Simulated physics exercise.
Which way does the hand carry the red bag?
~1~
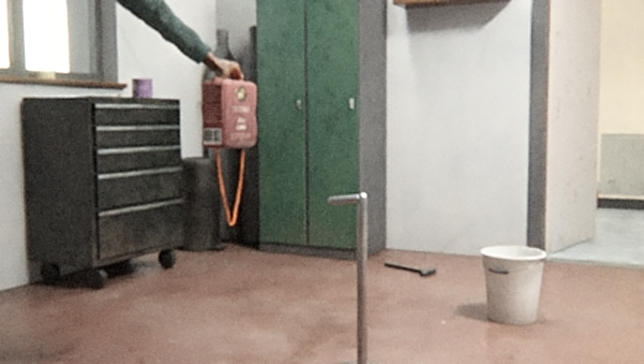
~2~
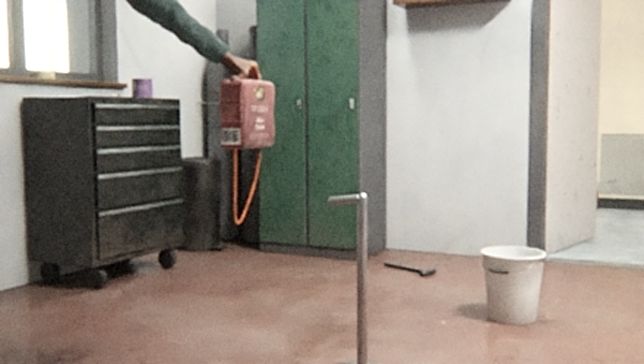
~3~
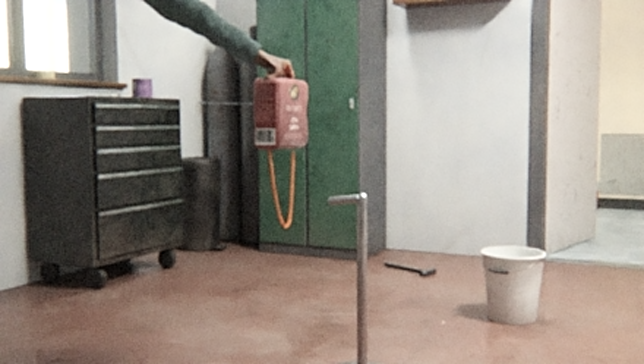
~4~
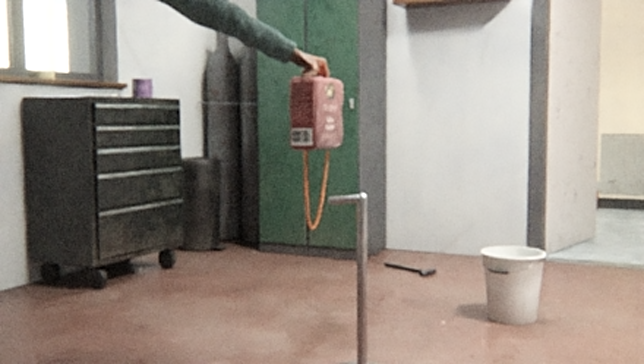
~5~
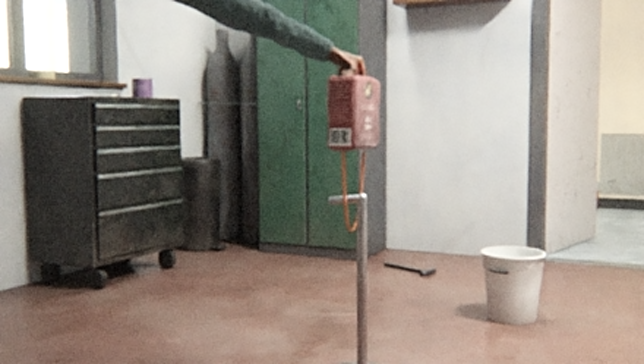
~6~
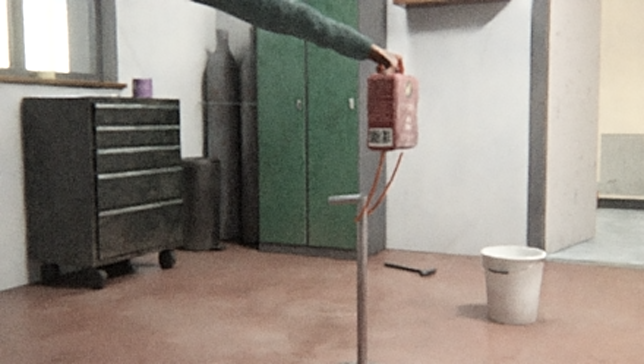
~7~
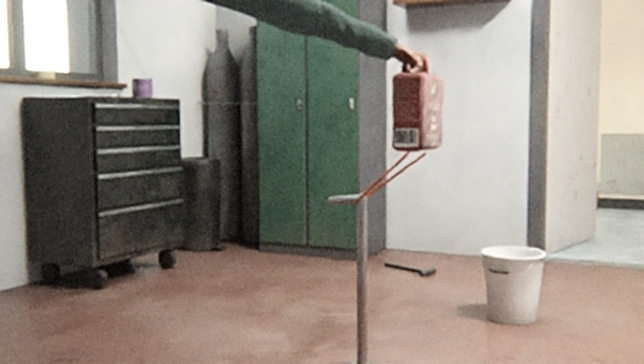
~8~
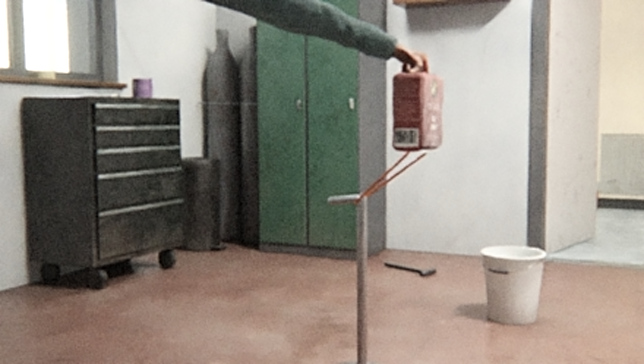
The hand carries the red bag to the right, toward and past the post.
A red bag carried right by a hand stops when its loop snags on a post.
